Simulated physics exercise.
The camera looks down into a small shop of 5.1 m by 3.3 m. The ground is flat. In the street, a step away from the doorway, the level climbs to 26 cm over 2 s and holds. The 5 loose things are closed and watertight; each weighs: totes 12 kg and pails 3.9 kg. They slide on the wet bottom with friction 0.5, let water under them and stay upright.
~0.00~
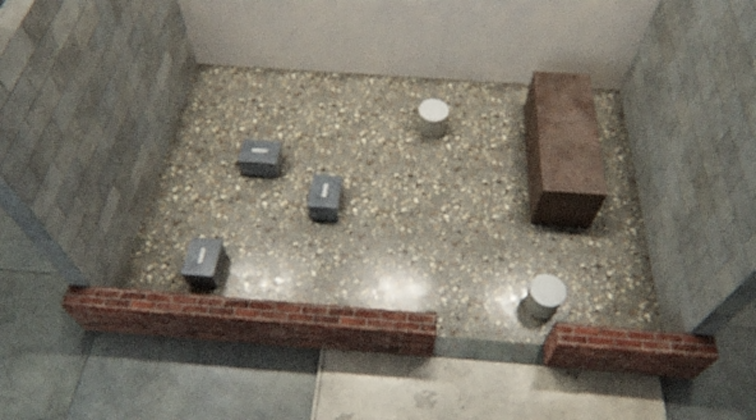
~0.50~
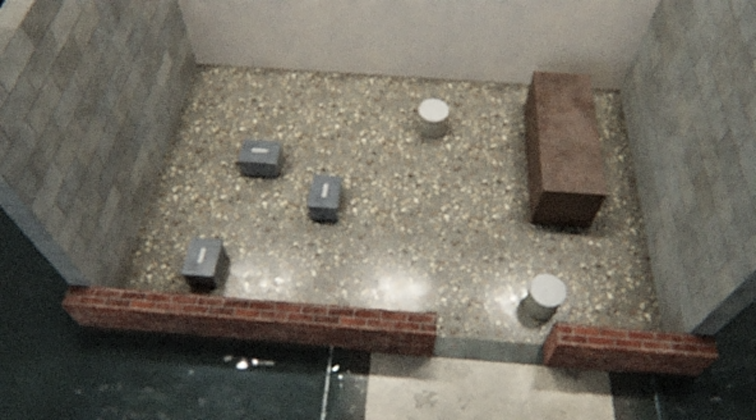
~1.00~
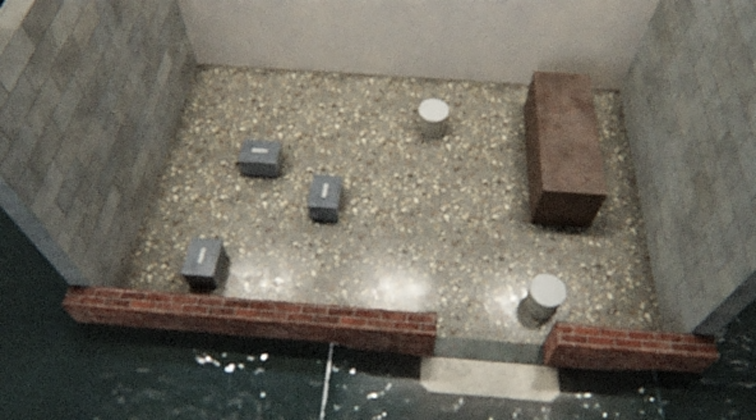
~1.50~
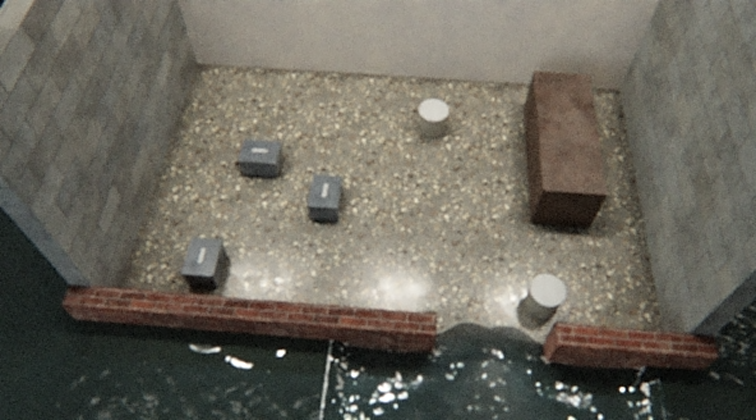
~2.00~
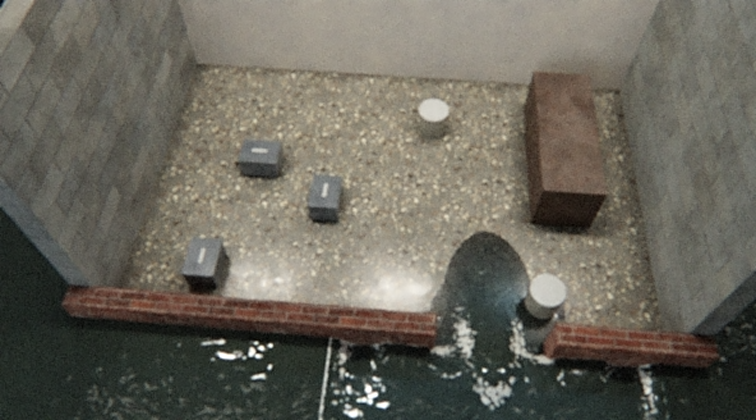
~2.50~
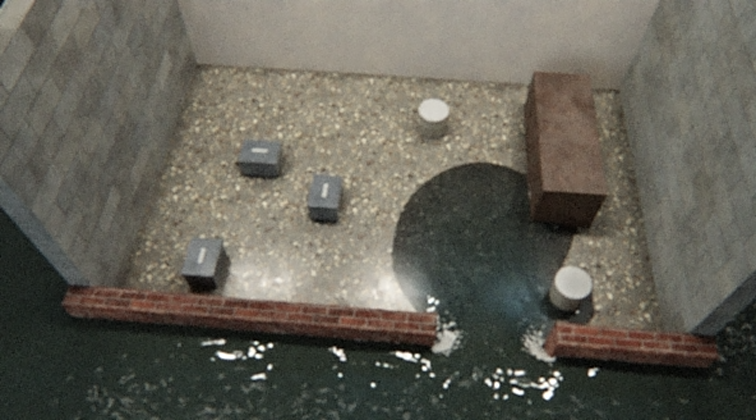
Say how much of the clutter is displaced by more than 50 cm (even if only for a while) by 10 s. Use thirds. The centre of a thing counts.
Share: Between one and two thirds.
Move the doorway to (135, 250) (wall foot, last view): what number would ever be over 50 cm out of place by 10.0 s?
In that case 4 of them.
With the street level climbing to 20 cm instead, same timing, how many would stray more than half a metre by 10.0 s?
Then 2.
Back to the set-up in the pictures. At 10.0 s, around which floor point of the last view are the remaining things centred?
Near (324, 229).
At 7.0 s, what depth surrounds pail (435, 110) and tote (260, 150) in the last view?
Roughly 4 and 2 cm.
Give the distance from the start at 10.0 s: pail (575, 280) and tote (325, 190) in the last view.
In that order: 40 cm, 0 cm.
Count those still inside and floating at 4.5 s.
I count 1.
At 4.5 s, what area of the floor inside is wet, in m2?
Roughly 11.0 m2.
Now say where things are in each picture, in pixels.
A pail at (548, 290), on the bottom; a tote at (202, 256) rests on the ground; water covers 0.0 m2; 0 of 5 have shifted, in the first frame.
A pail at (548, 290), on the bottom; a tote at (202, 256), on the bottom; water covers 0.0 m2; 0 of 5 have shifted, in the second frame.
A pail at (548, 290) rests on the ground; a tote at (202, 256) rests on the ground; water covers 0.0 m2; 0 of 5 have shifted, in the third frame.
A pail at (548, 290) rests on the ground; a tote at (202, 256), on the bottom; water covers 0.1 m2; 0 of 5 have shifted, in the fourth frame.
A pail at (548, 290), on the bottom; a tote at (202, 256), on the bottom; 0.8 m2 under water; 0 of 5 have shifted, in the fifth frame.
A pail at (574, 282) rests on the ground, 25 cm from its start; a tote at (202, 256), on the bottom; 2.7 m2 under water; 1 of 5 have shifted, in the sixth frame.
After 3.5 s 1 of 5 are over 50 cm from their spots; 0 afloat.
After 4.5 s 2 of 5 are over 50 cm from their spots; 1 afloat.
After 7.0 s 2 of 5 are over 50 cm from their spots; 1 afloat.
After 10.0 s 1 of 5 are over 50 cm from their spots, and 2 have been at some point; 2 afloat.
